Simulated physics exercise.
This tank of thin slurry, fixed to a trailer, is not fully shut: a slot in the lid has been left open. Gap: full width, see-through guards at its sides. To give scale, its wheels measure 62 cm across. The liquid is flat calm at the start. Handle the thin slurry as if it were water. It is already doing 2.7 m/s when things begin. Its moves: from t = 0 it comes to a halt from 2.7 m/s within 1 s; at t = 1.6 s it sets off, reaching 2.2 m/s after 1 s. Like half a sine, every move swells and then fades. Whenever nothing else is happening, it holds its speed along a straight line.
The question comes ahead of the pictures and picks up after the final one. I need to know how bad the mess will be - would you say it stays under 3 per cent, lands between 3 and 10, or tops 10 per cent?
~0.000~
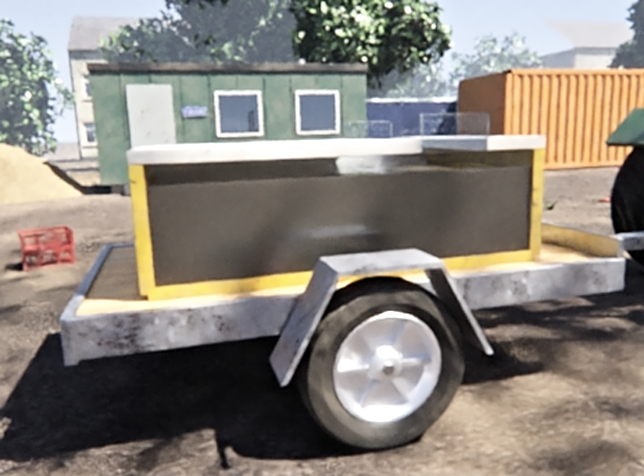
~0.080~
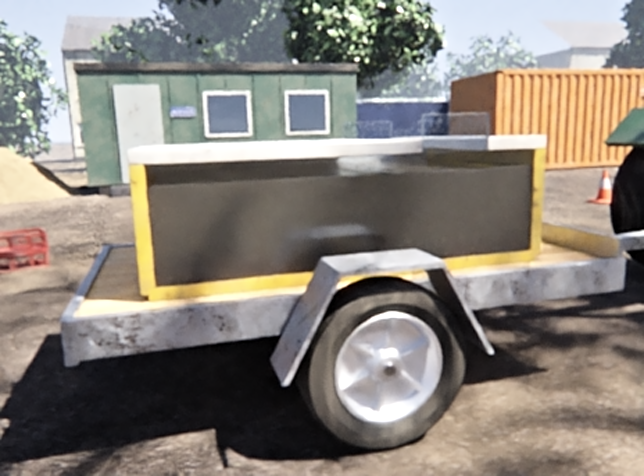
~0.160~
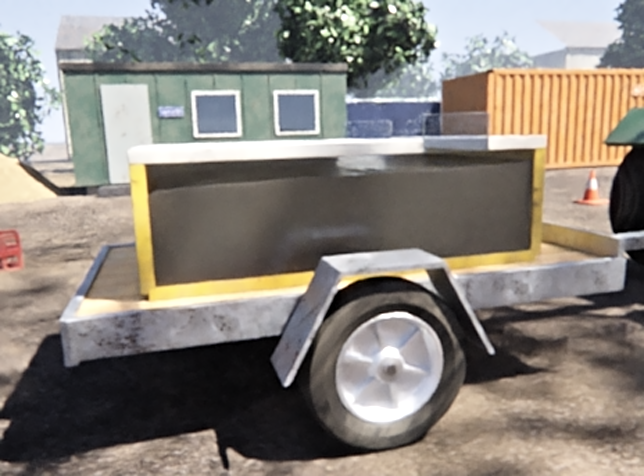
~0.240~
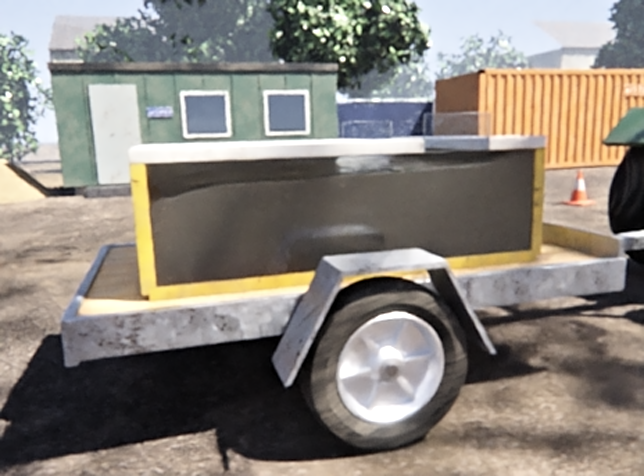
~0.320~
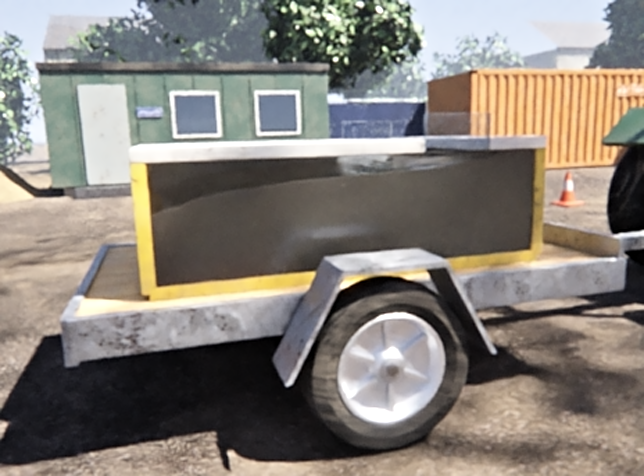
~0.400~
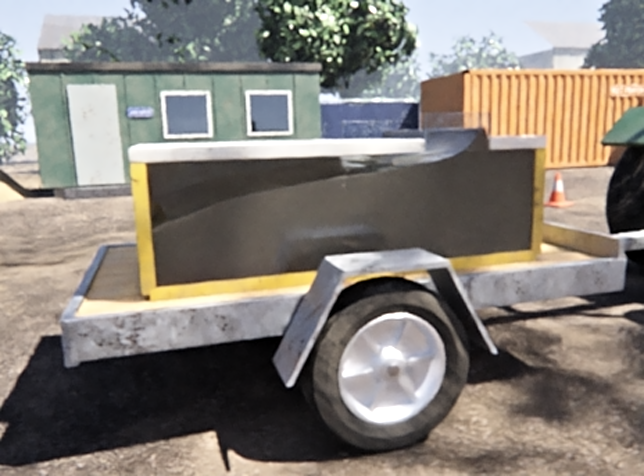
I would say it tops 10 per cent.
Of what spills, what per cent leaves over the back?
0%.
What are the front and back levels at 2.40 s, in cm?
Front level 12 cm, back level 44 cm.
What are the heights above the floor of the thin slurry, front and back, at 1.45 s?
Front reads 40 centimetres, back reads 30 centimetres.
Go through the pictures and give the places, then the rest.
The surface is at (505, 169) near the front wall; the surface is at (191, 187) near the back wall; the front is on the right; the opening runs from (421, 143) to (486, 140); a wheel hub at (392, 373), in the first picture.
The surface is at (506, 169) near the front wall; the surface is at (192, 187) near the back wall, in the second picture.
The surface is at (506, 167) near the front wall; the surface is at (193, 189) near the back wall, in the third picture.
The surface is at (507, 162) near the front wall; the surface is at (194, 195) near the back wall, in the fourth picture.
The surface is at (508, 150) near the front wall; the surface is at (195, 203) near the back wall, in the fifth picture.
The surface is at (508, 151) near the front wall; the surface is at (196, 214) near the back wall; a wheel hub at (398, 375), in the sixth picture.
After 1.45 s the surface stands 29 cm at the back and 40 cm at the front; 14 per cent is out, over the front.
After 2.40 s the surface stands 44 cm at the back and 13 cm at the front; 13 per cent is out, over the front.
After 3.40 s the surface stands 25 cm at the back and 43 cm at the front; 13 per cent is out, over the front.
After 5.49 s 13 per cent is out, over the front, 79 of 592 litres.
